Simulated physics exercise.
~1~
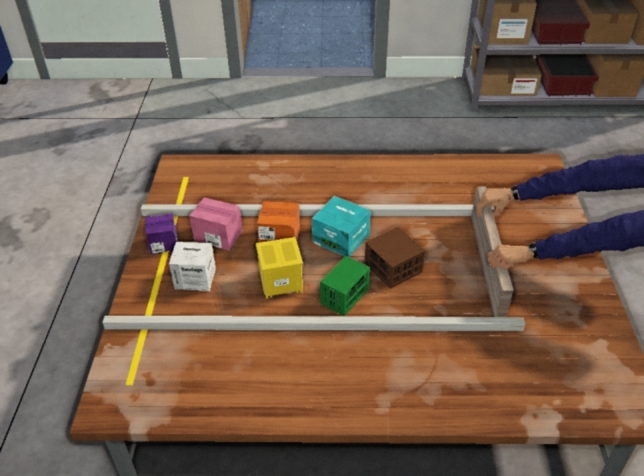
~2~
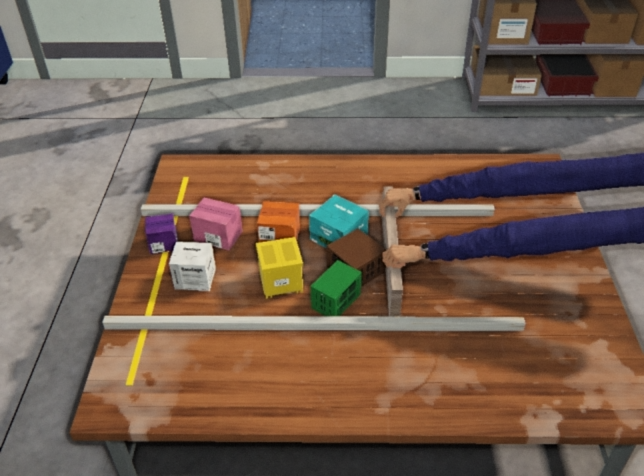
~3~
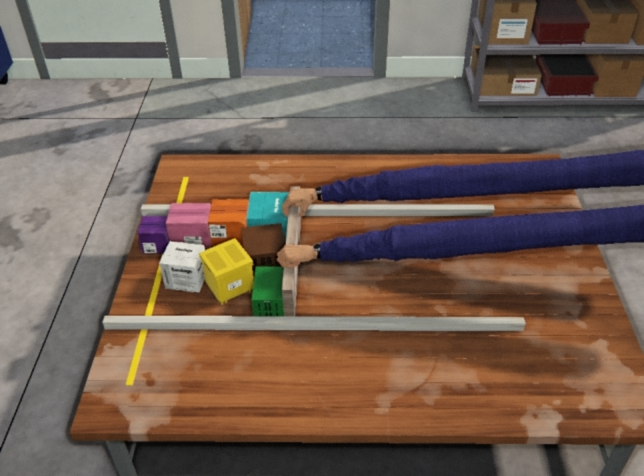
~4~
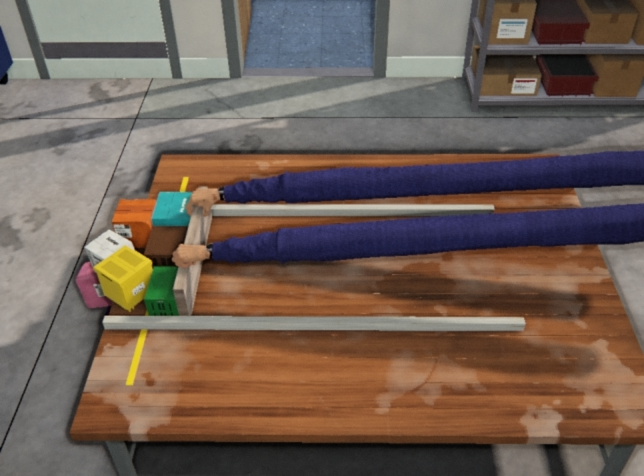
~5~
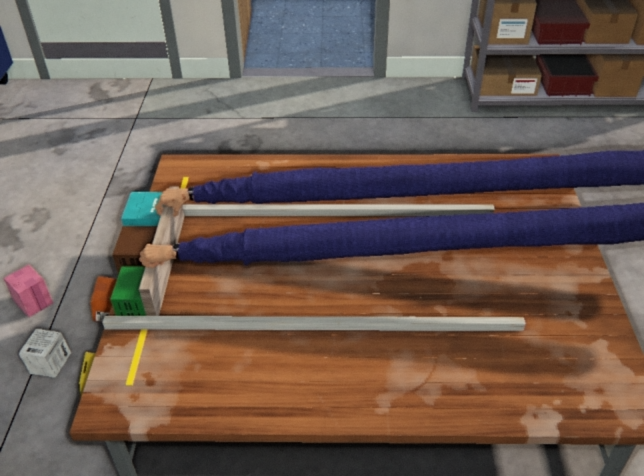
A plank held by two hands in blue sleeves slid left across a wooden table, shoving a cluster of colorful boxes past the yellow line until several went over the edge, leaving the pink and white ones on the floor.
